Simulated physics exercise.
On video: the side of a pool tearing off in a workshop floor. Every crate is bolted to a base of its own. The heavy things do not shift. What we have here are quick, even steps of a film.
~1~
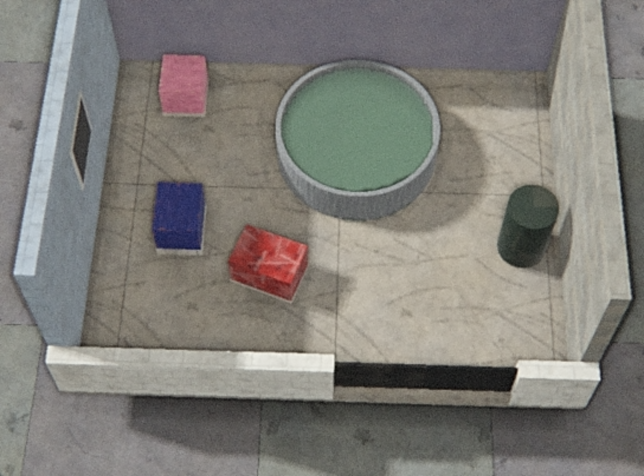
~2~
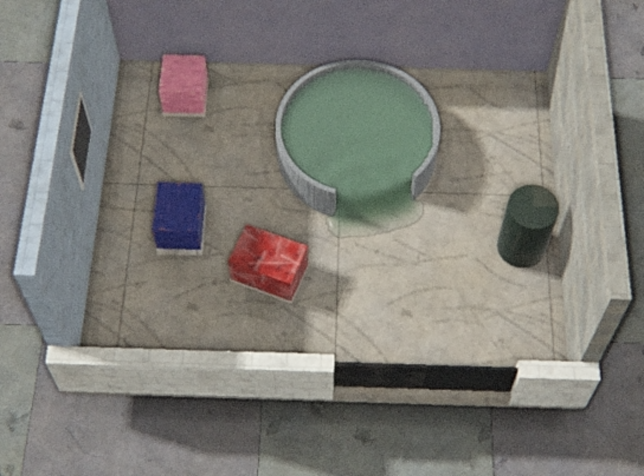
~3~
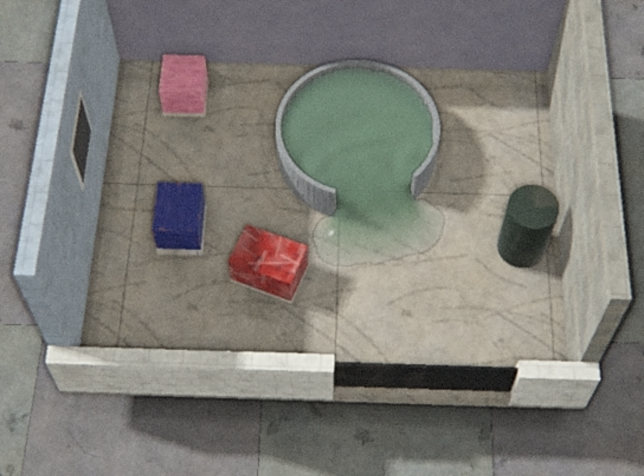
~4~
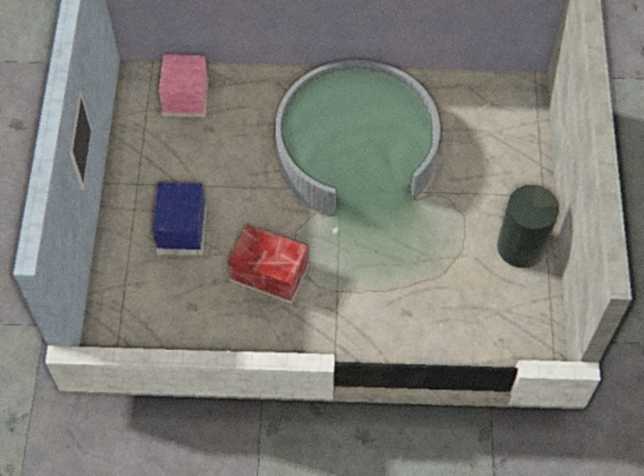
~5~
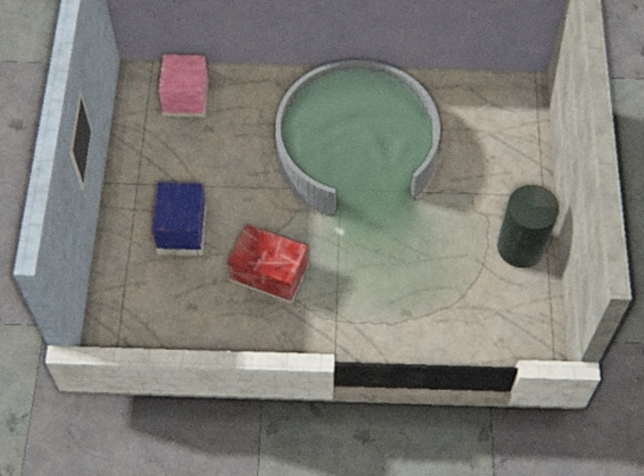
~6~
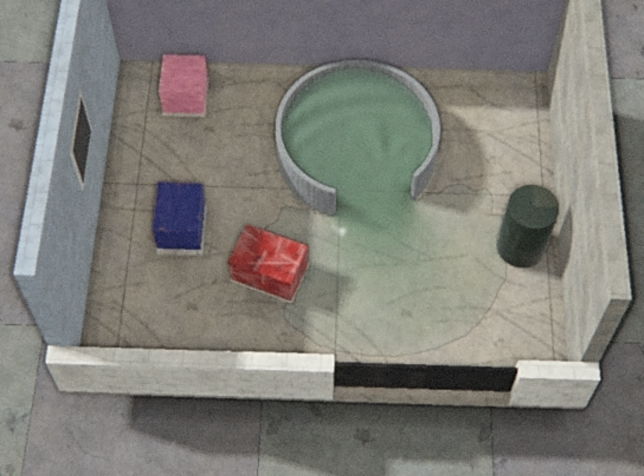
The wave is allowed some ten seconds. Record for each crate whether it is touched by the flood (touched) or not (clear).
Result: The blue crate sits high enough, the red crate sits too low, the pink crate sits too low.
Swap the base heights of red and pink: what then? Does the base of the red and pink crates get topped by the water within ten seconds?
In short: Red is reached; pink is reached.
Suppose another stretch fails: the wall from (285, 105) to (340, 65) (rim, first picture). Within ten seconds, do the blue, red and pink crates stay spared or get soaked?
Then: The blue crate is topped; the red crate is soaked; the pink crate is soaked.
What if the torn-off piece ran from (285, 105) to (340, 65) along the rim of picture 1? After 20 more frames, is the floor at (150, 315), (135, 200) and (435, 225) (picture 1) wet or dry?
Well, the first one's sodden, the second's sodden, and the third's left untouched.
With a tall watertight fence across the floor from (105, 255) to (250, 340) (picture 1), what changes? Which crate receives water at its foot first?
My answer: The red crate.
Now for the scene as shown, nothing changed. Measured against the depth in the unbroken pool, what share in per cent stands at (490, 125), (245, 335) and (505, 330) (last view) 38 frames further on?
Depths of roughly 8, 14 and 25 per cent.
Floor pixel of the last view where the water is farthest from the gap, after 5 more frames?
Look around (554, 382).
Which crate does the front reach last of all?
I'd pick the pink-painted one.
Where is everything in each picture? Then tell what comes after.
The round tank at (358, 129) is whole and still, in the first picture.
Water pours out at (376, 208) and has run to (333, 229), in the second picture.
The front is at (332, 259), out from the gap at (376, 209), in the third picture.
The front is at (323, 281), out from the gap at (376, 210), in the fourth picture.
Water pours out at (376, 209) and has run to (451, 300), in the fifth picture.
Water pours out at (376, 209) and has run to (434, 342), in the sixth picture.
A moment on, water covers 30 % of the floor; the blue crate not reached, the red crate water round its plinth, the pink crate not reached.
Next, water covers 35 % of the floor; the blue crate water round its plinth, the red crate water round its plinth, the pink crate not reached.
Then, water covers 50 % of the floor; the blue crate water round its plinth, the red crate water round its plinth, the pink crate not reached.
Later, water covers 80 % of the floor; the blue crate water round its plinth, the red crate water round its plinth, the pink crate water round its plinth.
In the end, water covers 100 % of the floor; the blue crate stayed above the water, the red crate was topped, the pink crate was topped.
